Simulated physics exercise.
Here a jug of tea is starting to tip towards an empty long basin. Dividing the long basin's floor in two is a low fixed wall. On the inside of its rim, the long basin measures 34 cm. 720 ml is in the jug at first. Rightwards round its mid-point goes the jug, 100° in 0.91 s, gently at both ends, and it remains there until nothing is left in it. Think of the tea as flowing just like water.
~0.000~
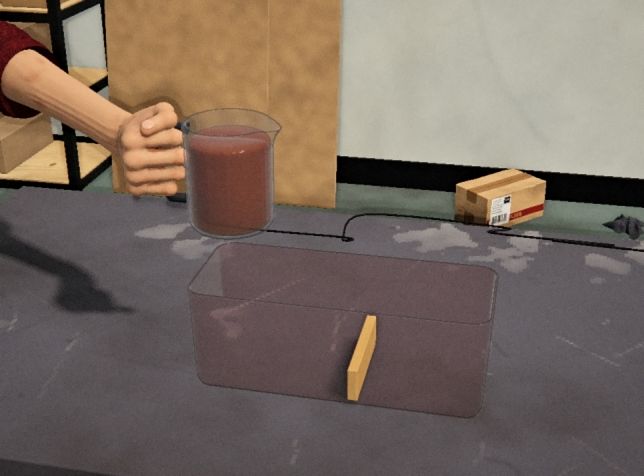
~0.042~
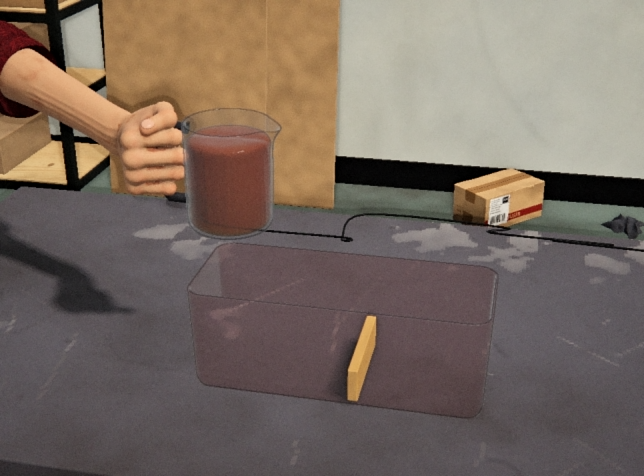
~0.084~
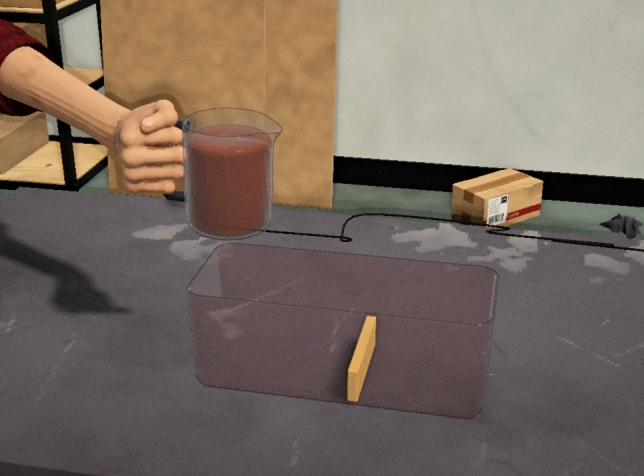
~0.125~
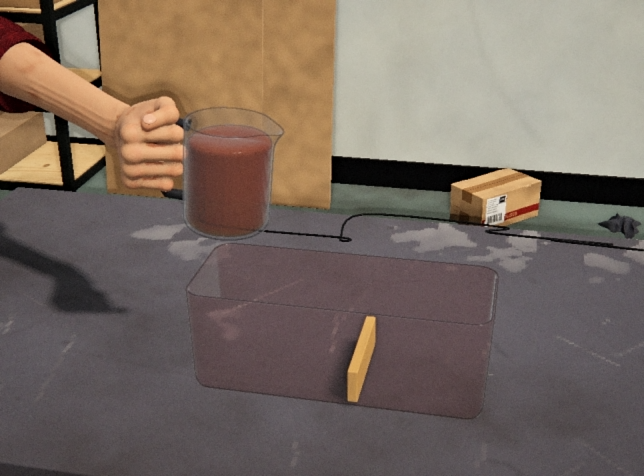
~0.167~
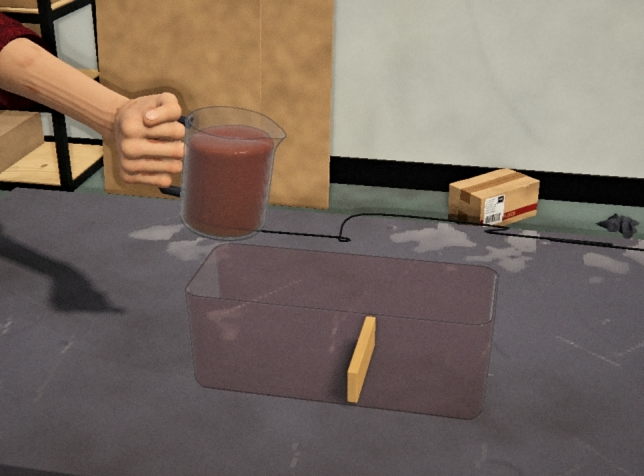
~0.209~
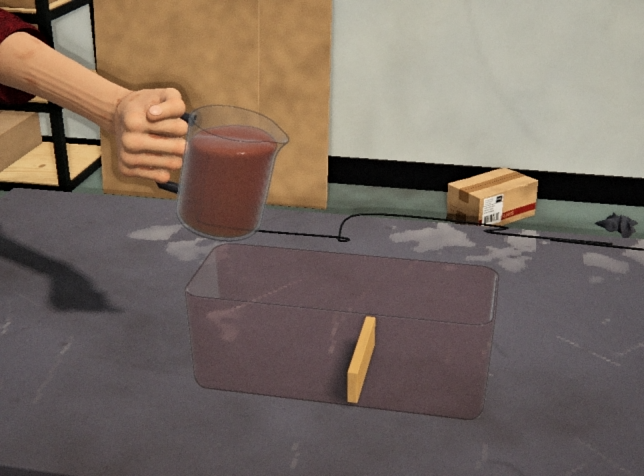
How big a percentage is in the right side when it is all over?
Roughly 26 per cent is in the right side.
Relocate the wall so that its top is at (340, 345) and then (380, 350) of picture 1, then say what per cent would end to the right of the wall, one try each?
Roughly 75 per cent, then 5 per cent.
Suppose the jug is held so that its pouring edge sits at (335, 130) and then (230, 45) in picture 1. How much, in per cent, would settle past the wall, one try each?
In order, 95 and 5 per cent.
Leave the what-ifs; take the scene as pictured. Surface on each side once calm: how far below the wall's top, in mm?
Looks like roughly 20 mm on the left and roughly 32 mm on the right.
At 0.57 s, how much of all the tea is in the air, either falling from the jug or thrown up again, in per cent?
Share: Roughly 14 per cent.
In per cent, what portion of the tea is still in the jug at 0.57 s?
Some 82 % of it is still there.
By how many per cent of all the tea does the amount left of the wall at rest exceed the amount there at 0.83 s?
That is roughly 44 in a hundred of the whole.
By 0.57 s the tilt is 69° and 83 per cent is still to pour, 4 is left of the wall and 0 right of it.
By 0.83 s the tilt is 98° and 35 per cent is still to pour, 29 is left of the wall and 17 right of it.
By 1.11 s the tilt is 100° and 7 per cent is still to pour, 62 is left of the wall and 25 right of it.
By 1.41 s the tilt is 100° and 1 per cent is still to pour, 72 is left of the wall and 26 right of it.
At rest 73 per cent lies left of the wall, 26 right of it and 1 outside.
